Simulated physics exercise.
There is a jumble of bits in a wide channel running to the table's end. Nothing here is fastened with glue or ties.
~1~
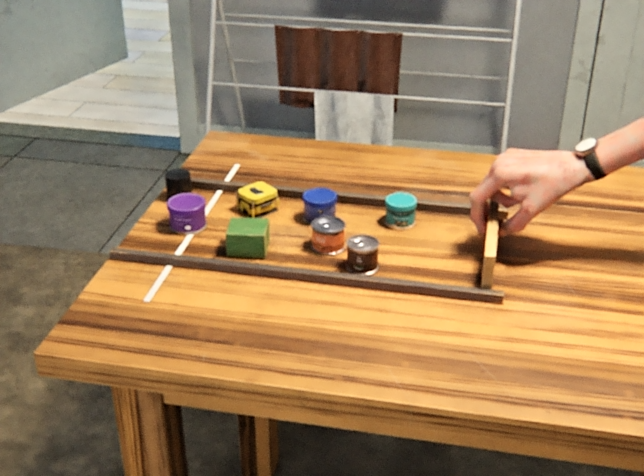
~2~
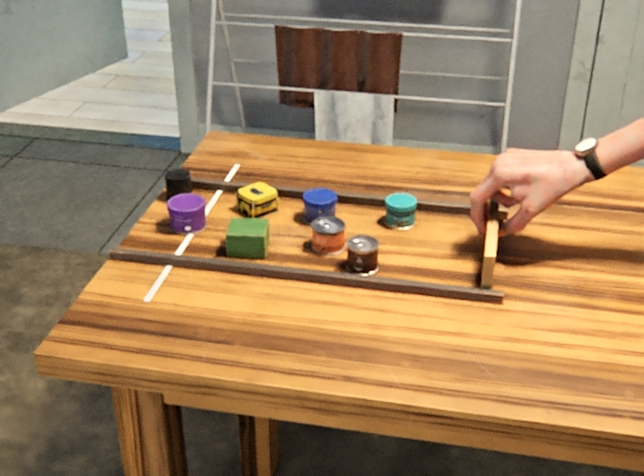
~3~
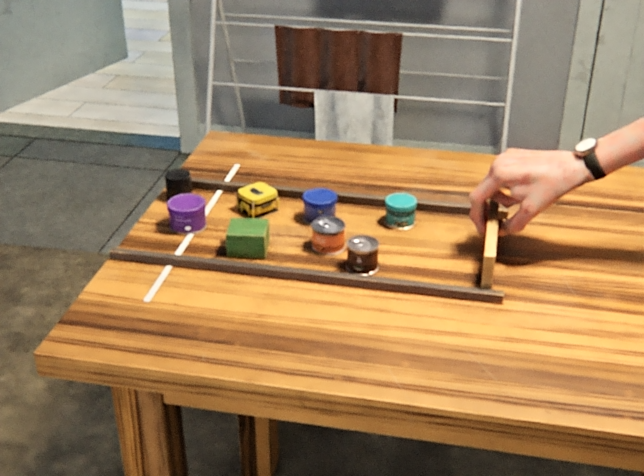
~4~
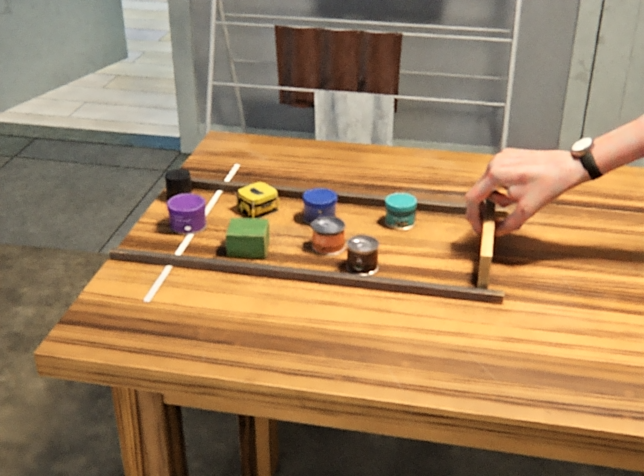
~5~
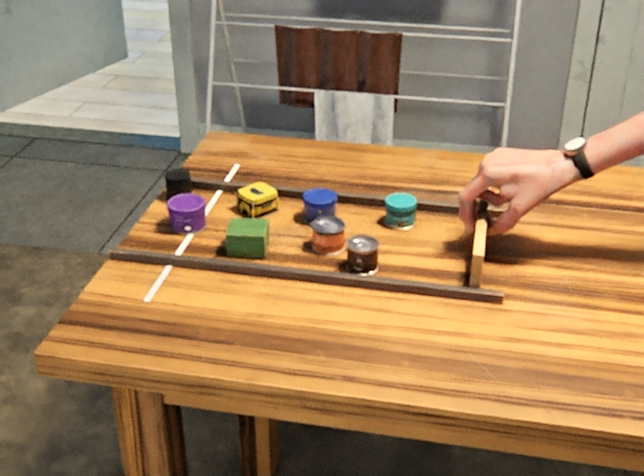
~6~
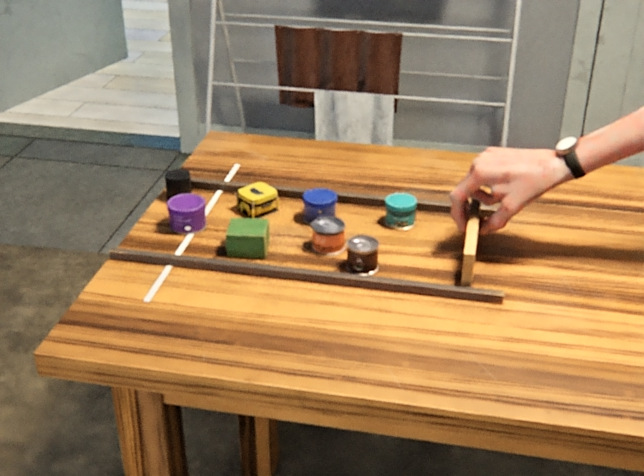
In this clip, a hand wearing a watch holds a small board upright between two dark rails on a wooden table, then slides it slightly left, while the colourful tins, pots and block between the rails stay still.
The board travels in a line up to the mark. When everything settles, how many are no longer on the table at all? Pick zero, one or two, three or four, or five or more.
One or two are off the table.
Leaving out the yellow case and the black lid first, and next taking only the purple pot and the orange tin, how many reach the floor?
First 0, second 1.
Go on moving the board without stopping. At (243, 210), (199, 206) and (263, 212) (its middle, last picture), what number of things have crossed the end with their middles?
0; 1; 0.
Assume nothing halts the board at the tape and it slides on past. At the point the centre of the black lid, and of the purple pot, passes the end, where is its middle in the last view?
Black lid: (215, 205); purple pot: (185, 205).
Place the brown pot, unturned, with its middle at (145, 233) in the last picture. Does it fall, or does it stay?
Well, from there it is not lost.
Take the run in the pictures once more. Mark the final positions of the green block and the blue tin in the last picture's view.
The first comes to rest at (134, 230), and the second at (186, 204).
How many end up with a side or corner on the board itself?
The number is 4.
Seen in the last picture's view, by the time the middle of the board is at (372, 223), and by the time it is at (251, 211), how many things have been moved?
Answer - first 2, then 6.
Early on, none off yet; black lid at rest near (179, 186); purple pot at rest near (187, 214); yellow case at rest near (258, 201).
Finally, the number that fall off is one or two; lost, black lid.
